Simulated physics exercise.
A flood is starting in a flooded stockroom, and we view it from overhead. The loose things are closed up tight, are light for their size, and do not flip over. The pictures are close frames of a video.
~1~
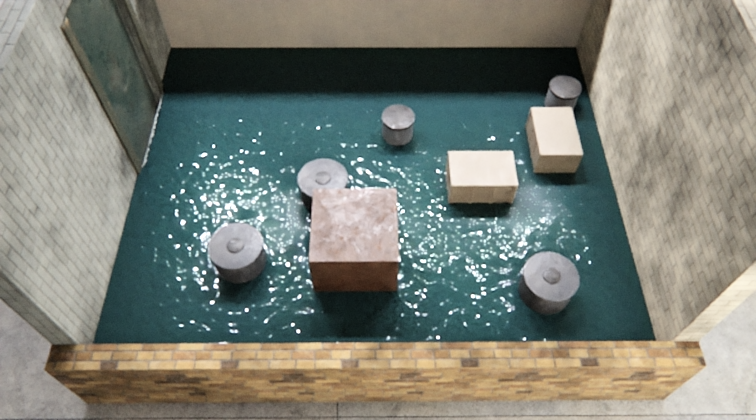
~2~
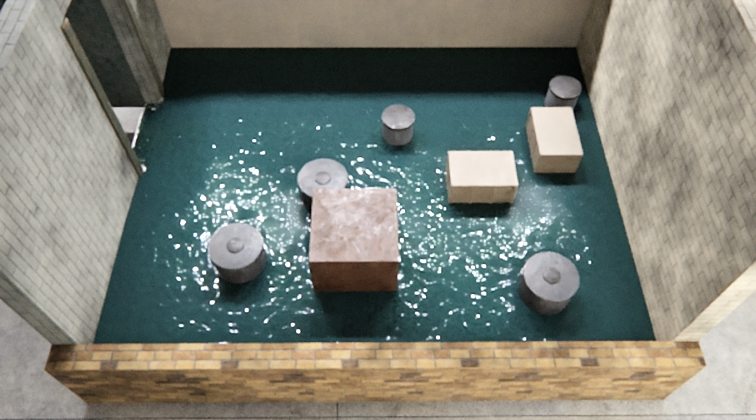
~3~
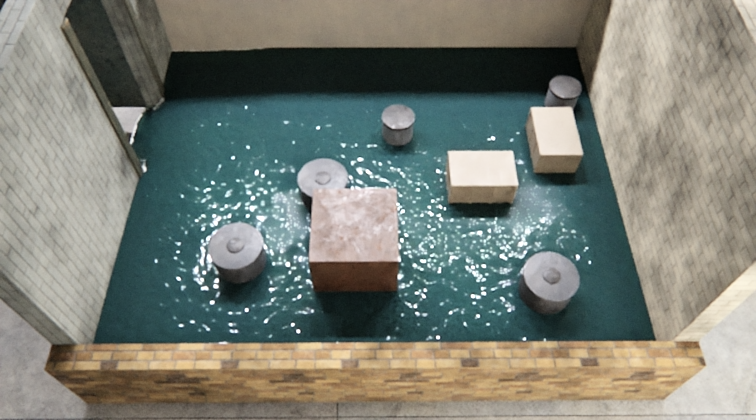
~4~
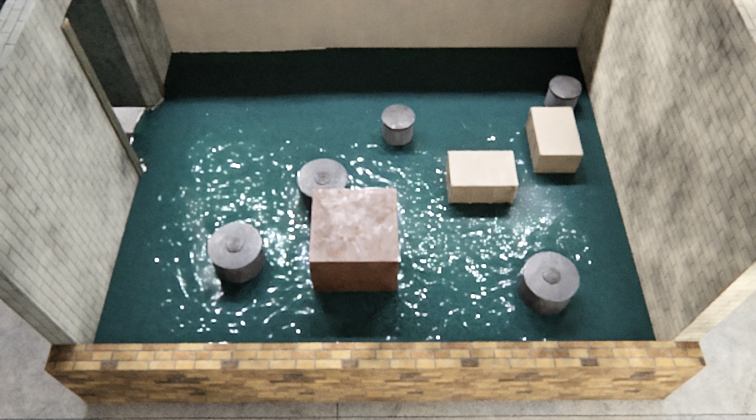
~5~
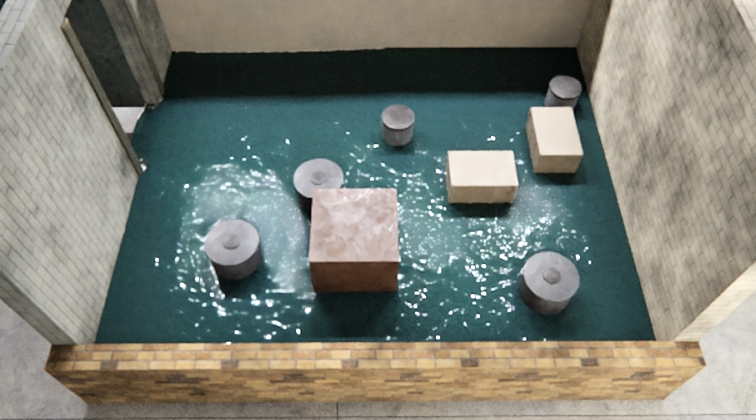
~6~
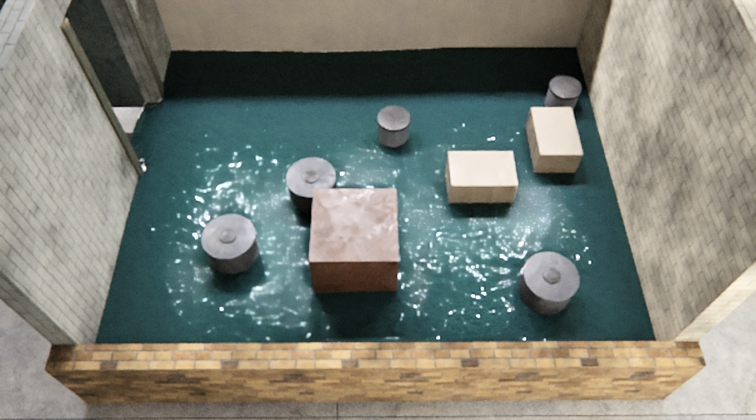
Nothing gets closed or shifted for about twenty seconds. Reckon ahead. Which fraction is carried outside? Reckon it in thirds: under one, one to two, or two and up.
One to two thirds.
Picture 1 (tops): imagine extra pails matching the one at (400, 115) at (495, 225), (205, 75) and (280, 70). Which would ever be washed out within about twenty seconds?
Outcomes in turn are not expelled, expelled, expelled.
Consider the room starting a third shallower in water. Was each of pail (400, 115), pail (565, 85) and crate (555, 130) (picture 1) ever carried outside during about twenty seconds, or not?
Listed as asked: Ends up outside, held inside, held inside.
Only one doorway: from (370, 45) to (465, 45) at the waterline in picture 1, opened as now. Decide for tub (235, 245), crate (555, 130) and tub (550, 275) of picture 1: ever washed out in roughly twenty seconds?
First one never exits, second exits, third never exits.
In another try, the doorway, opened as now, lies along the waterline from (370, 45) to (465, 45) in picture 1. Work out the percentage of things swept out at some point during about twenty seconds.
Near 70 in a hundred.
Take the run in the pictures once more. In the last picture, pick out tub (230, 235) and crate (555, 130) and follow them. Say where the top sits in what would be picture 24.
(156, 145) and (528, 121), roughly.
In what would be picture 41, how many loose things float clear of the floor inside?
The tally stands at 4.
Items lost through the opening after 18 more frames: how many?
The count is 0.
A moment on, 0 of 7 are out; 7 afloat.
Next, 0 of 7 are out; 7 afloat.
Later, 3 of 7 are out; 4 afloat.
In the end, 3 of 7 are out; 4 afloat.
